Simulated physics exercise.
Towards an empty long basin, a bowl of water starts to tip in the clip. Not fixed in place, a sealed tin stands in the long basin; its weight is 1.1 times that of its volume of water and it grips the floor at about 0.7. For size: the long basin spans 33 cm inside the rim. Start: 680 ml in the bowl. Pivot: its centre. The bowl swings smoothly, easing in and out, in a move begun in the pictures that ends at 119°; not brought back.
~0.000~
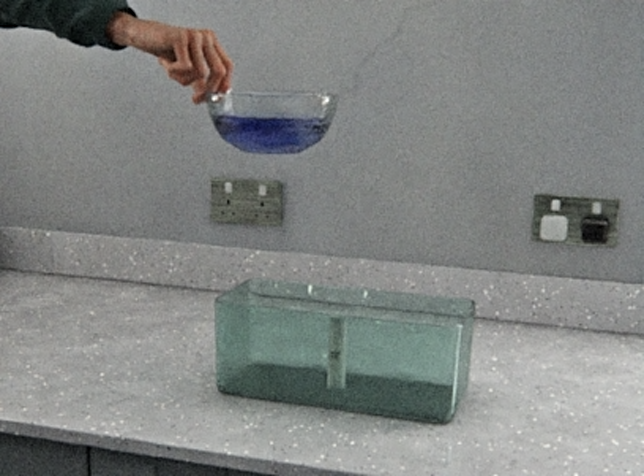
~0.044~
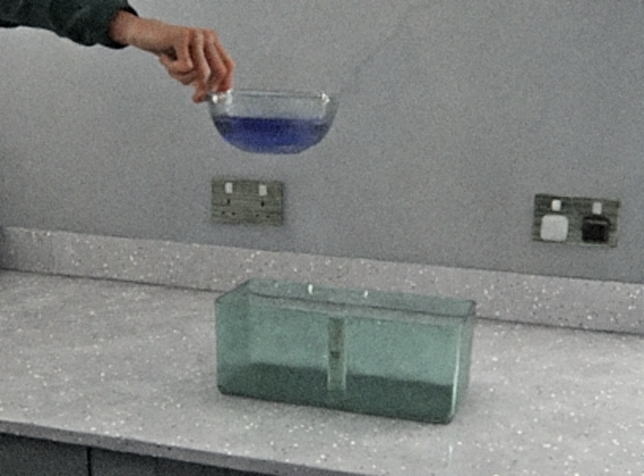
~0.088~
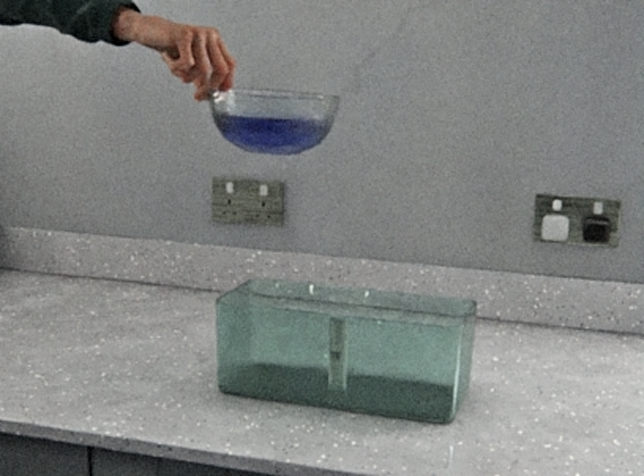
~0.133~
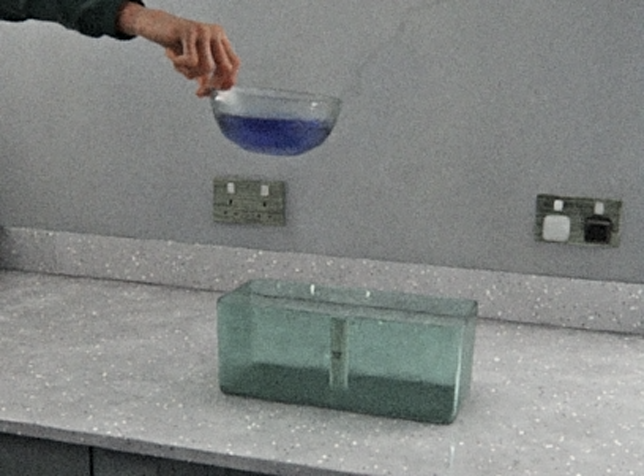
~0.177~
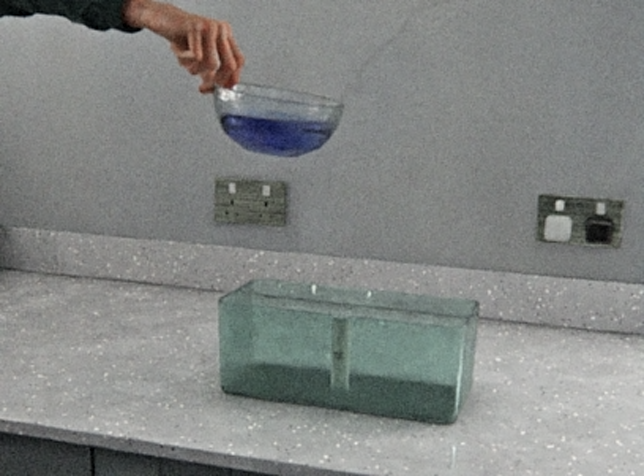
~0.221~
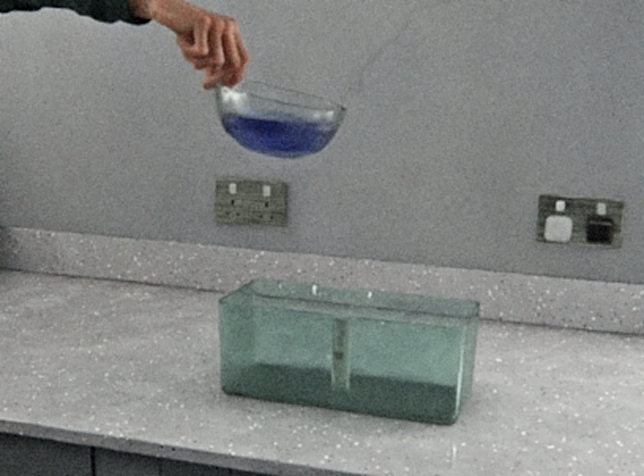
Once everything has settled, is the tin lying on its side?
Yes.
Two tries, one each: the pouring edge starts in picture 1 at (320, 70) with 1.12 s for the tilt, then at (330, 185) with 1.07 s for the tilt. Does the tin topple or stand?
Run one: It tumbles. Run two: It does not tip.
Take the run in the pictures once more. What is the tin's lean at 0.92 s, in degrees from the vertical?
Tilt: Around 10°.
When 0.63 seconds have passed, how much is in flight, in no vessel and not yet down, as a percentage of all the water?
Roughly 54 %.
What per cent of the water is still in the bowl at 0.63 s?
Fraction remaining: Approx. 40 per cent.
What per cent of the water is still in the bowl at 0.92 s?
Close to 0 percent of the whole amount.
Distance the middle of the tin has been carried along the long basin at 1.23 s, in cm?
The tin is about 5 cm from where it started.
By 0.63 s the tilt is 75° and 39 per cent is still to pour; the tin stands where it began.
By 0.92 s the tilt is 113° and 0 per cent is still to pour; the tin leans 9°.
By 1.23 s the tilt is 119° and 0 per cent is still to pour; the tin leans 60°.
By 1.57 s the tilt is 119° and 0 per cent is still to pour; the tin lies on its side.
At rest the tin lies on its side.
